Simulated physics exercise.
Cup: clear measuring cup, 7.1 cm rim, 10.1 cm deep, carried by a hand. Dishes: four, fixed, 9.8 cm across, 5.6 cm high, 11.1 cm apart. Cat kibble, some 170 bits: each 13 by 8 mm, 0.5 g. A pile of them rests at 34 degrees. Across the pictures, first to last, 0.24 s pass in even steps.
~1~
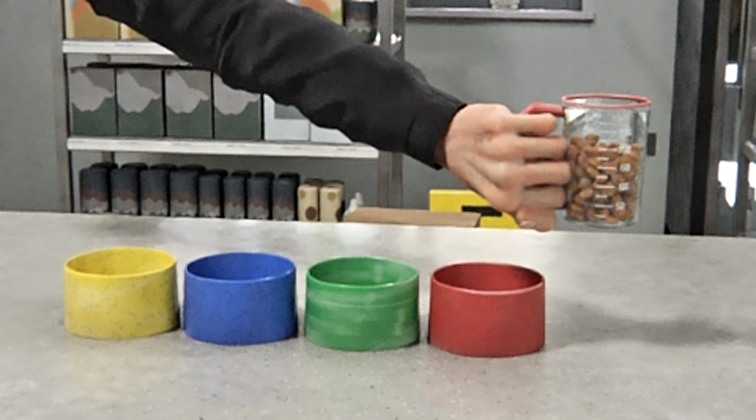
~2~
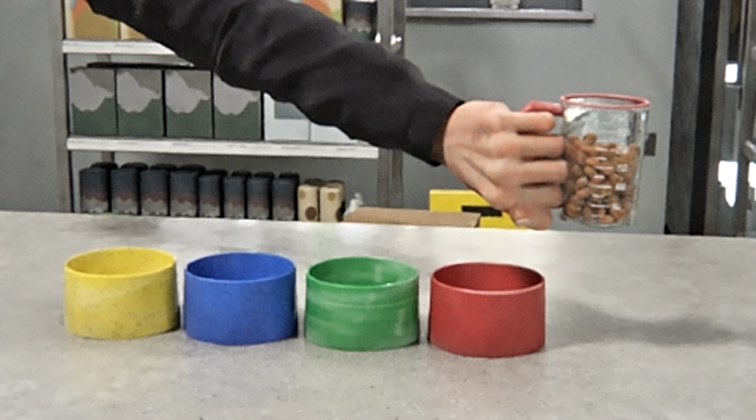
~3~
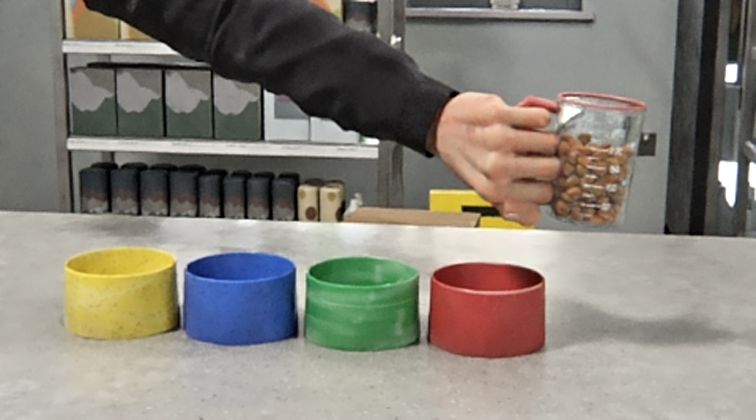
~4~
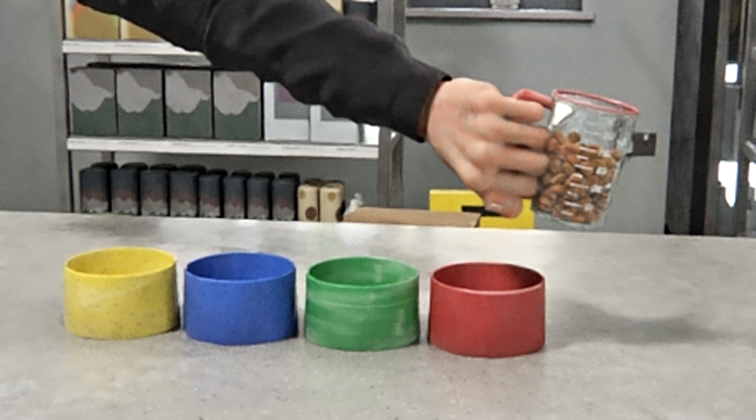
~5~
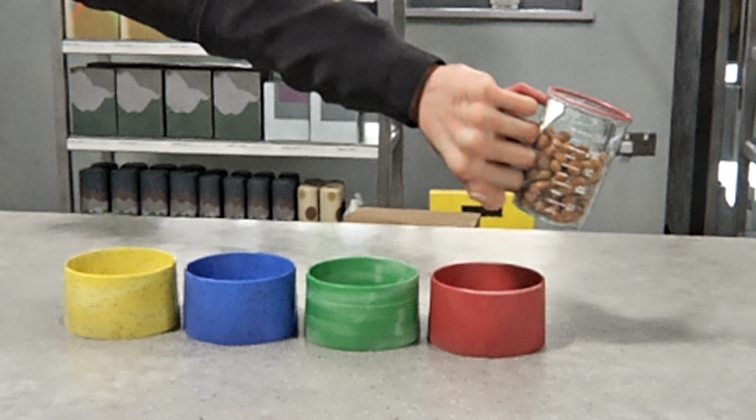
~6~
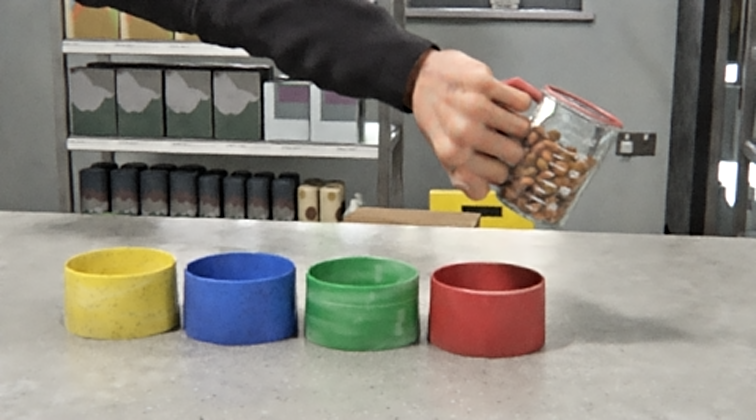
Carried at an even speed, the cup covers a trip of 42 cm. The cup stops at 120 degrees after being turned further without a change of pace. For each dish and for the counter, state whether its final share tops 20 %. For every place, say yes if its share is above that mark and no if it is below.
Red: No, blue: No, green: Yes, yellow: No, counter: No.
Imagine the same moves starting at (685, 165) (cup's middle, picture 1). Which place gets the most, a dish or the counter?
Red.
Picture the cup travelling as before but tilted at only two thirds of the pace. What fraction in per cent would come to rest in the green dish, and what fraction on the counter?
The green dish would get 30 and the counter 20.
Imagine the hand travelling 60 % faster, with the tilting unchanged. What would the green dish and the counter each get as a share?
In that case: Green 0, and counter 20.
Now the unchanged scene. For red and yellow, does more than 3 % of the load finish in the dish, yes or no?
With red that holds, while with yellow that fails.
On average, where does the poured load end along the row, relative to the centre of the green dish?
About 2 cm to its right-hand side.
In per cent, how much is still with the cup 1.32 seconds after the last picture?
It comes to about 0 percent.
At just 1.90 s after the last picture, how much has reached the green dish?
By that moment, around 75 percent has got there.
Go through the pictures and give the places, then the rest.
The first picture shows cup at (604, 161), tilt 0 degrees, lip at (649, 102), moved 0.0 cm; middle of the pieces at (607, 177); red dish at (488, 277); green dish at (363, 272); blue dish at (240, 267); yellow dish at (121, 262).
The second picture shows cup at (601, 161), tilt 1 degrees, lip at (648, 103), moved 0.2 cm; middle of the pieces at (604, 177).
The third picture shows cup at (593, 160), tilt 5 degrees, lip at (644, 106), moved 0.8 cm; middle of the pieces at (595, 177).
The fourth picture shows cup at (581, 160), tilt 12 degrees, lip at (638, 112), moved 1.9 cm; middle of the pieces at (581, 177).
The fifth picture shows cup at (569, 160), tilt 18 degrees, lip at (630, 118), moved 2.9 cm; middle of the pieces at (566, 176).
The sixth picture shows cup at (556, 159), tilt 25 degrees, lip at (621, 125), moved 4.0 cm; middle of the pieces at (551, 175); red dish at (488, 277); green dish at (363, 272); blue dish at (240, 267); yellow dish at (121, 262).
Then, 0.79 s after the last picture, tilt 120 degrees; cup holds 65 %, red 10 %, green 15 %.
Then, 1.32 s after the last picture, tilt 120 degrees; cup holds 0 %, red 10 %, green 75 %.
Then, 1.90 s after the last picture, tilt 120 degrees; cup holds 0 %, red 10 %, green 75 %.
In the end, red 10 %, blue 0 %, green 75 %, yellow 0 %, counter 15 %.
